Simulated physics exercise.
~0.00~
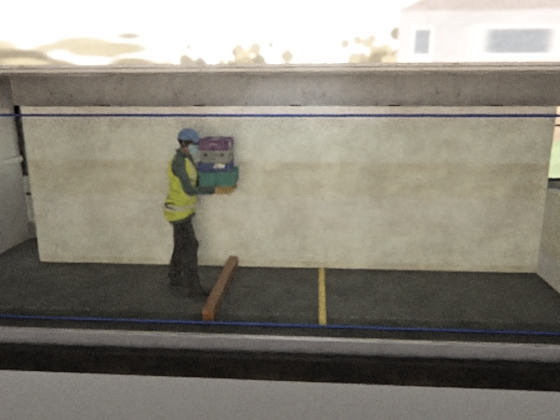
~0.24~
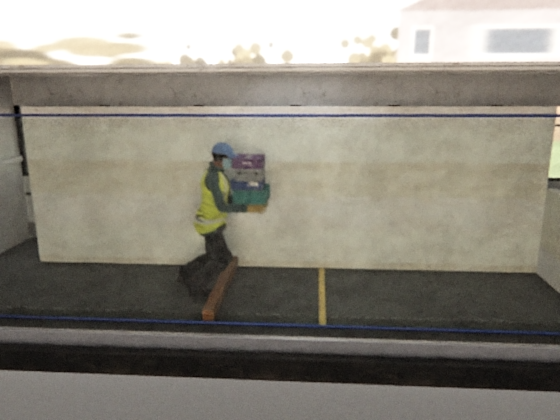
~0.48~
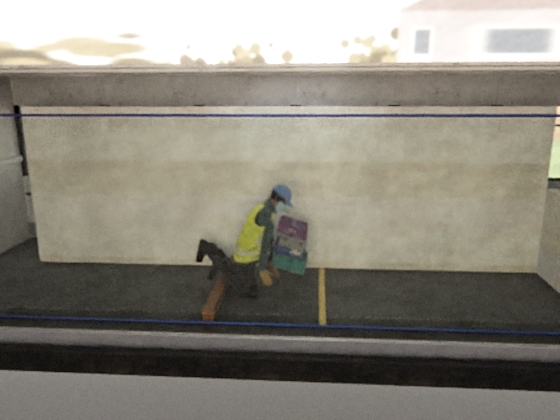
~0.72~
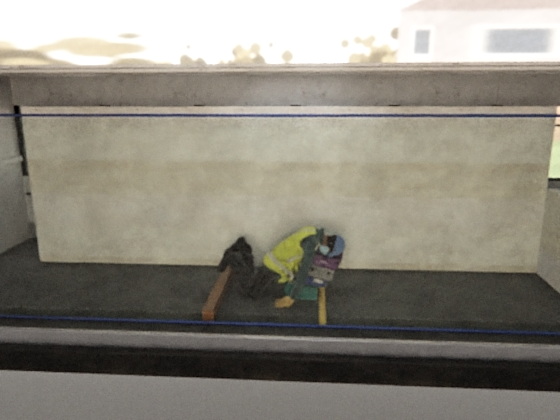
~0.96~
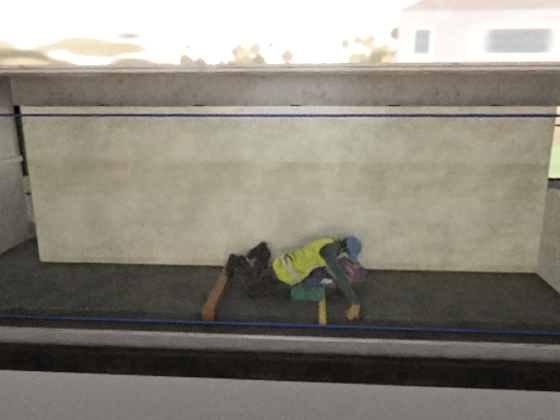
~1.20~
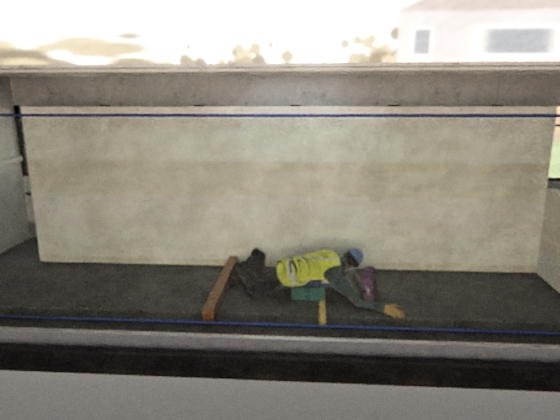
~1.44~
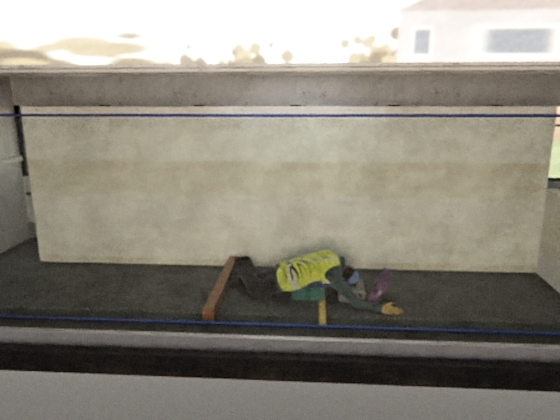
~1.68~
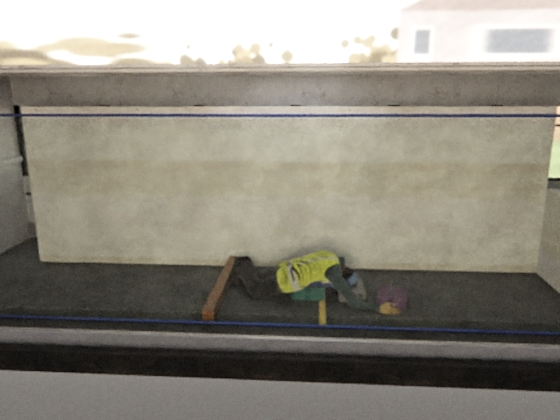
In the video, a worker in a blue helmet and yellow vest carries stacked boxes, pitches forward to the right over a brown rail and collapses face down, the purple box tumbling past the yellow line while the teal one stops short of it.
